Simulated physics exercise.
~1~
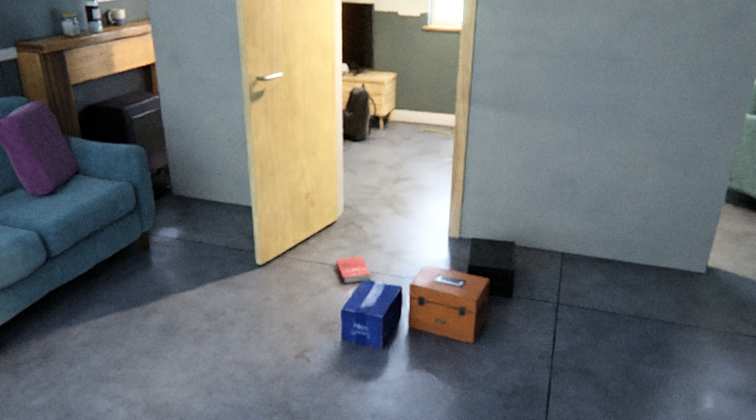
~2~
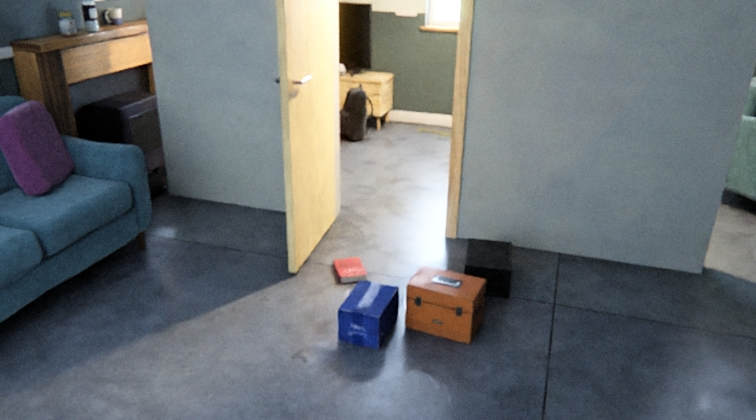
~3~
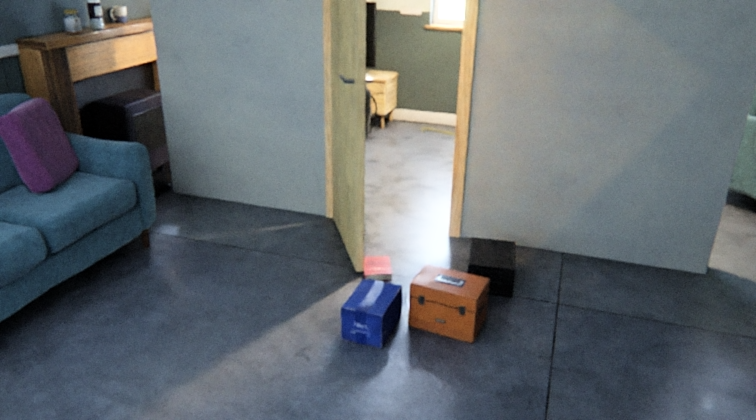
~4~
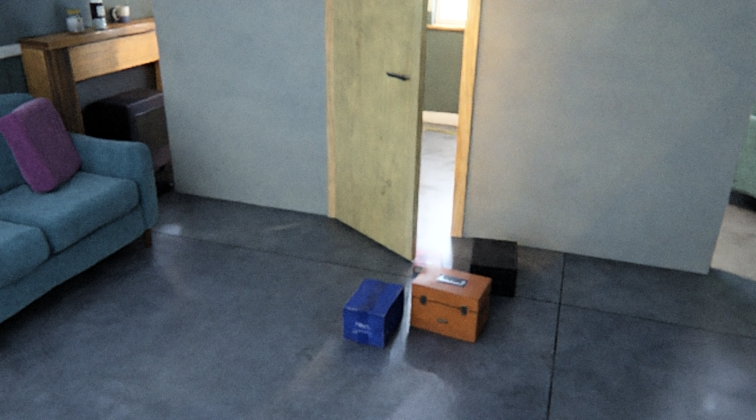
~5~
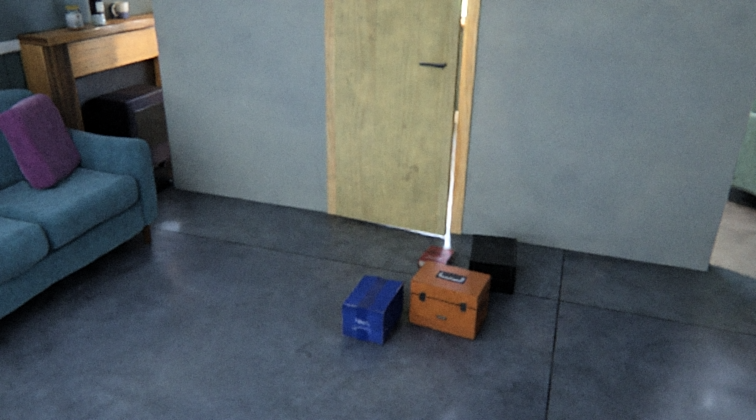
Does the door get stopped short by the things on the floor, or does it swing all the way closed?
It swings closed. The red book is shifted to the right along the way, and the blue box, orange toolbox and black crate stay in place.
